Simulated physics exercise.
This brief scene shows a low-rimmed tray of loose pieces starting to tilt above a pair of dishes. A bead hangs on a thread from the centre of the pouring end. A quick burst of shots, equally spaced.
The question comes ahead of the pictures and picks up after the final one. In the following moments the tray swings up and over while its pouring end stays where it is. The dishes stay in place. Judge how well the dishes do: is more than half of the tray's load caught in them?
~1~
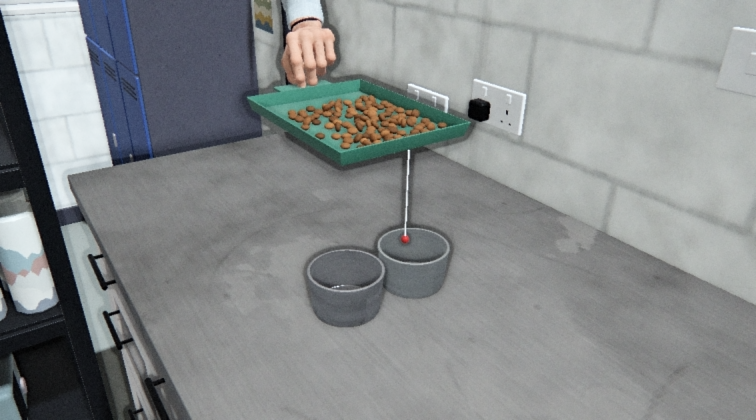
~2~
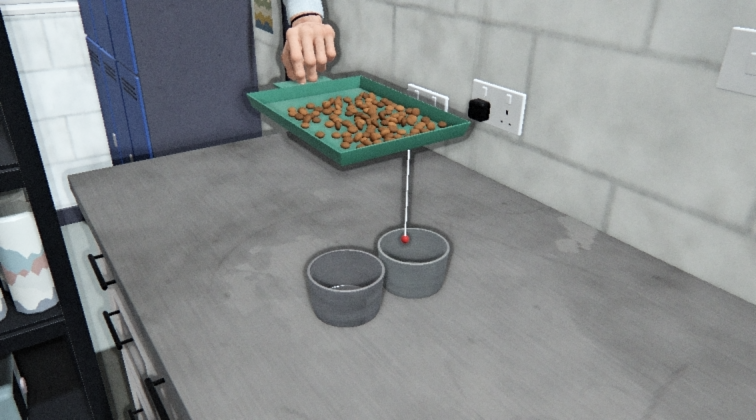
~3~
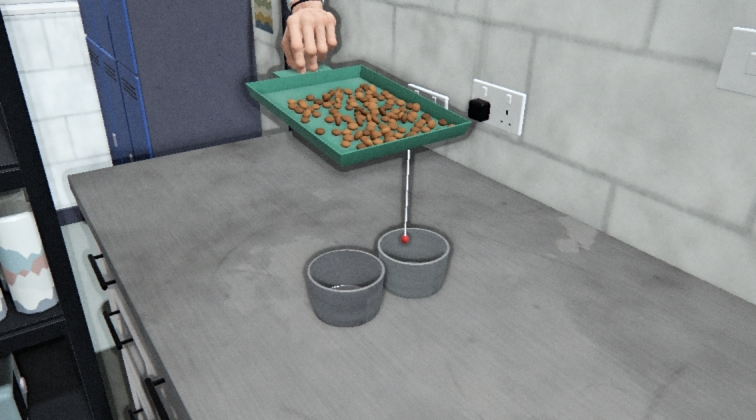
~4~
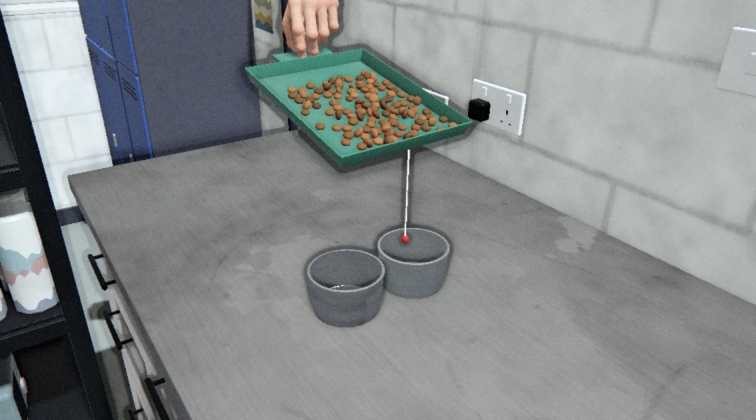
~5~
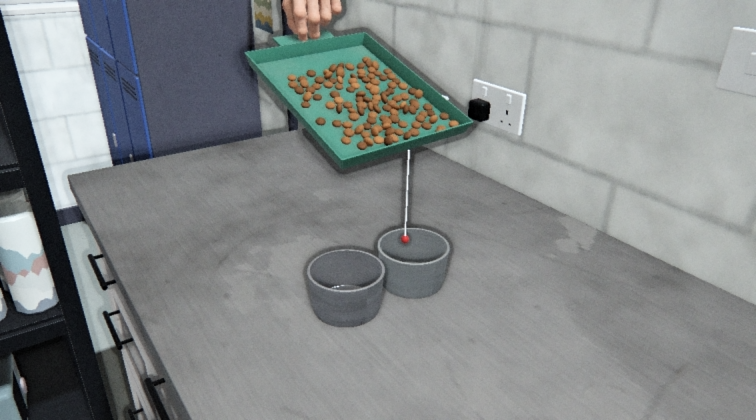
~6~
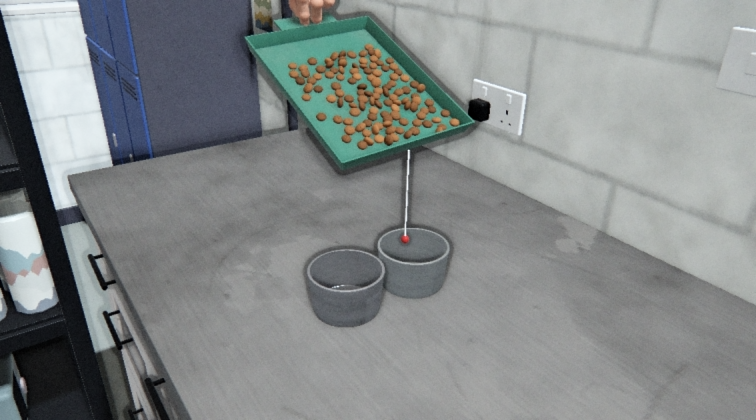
No, less than half is caught.
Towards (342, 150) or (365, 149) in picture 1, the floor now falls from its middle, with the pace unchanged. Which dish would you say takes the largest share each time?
I'd say the one to the left first, then the one to the left.
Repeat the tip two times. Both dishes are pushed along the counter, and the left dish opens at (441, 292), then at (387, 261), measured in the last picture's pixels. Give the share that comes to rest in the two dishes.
In order: 20 percent and 30 percent.
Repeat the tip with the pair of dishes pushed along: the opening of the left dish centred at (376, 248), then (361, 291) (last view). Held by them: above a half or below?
Well, not up to half at the first spot and in excess of half at the second.
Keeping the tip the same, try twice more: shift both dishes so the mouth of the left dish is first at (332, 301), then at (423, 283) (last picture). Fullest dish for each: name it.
For the first placement, the right-side one; for the second placement, the left-side one.
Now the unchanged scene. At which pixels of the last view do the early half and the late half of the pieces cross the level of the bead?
(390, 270) for the early half, (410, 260) for the late half.
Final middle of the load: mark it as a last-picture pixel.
The centre settles at about (410, 328).
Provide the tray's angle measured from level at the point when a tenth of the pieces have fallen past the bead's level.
Tilt: Around 80 degrees.
Soon, tray tipped steeply; nearly all on the tray; a stray few in the air.
A while on, tray tipped past a quarter turn; about a quarter on the tray; a small part in the left dish; a stray few in the right dish; about half outside both; about a third in the air.
Towards the end, tray tipped past a quarter turn; about a quarter in the left dish; a stray few in the right dish; most outside both.
Finally, tray tipped past a quarter turn; about a quarter in the left dish; a stray few in the right dish; most outside both.
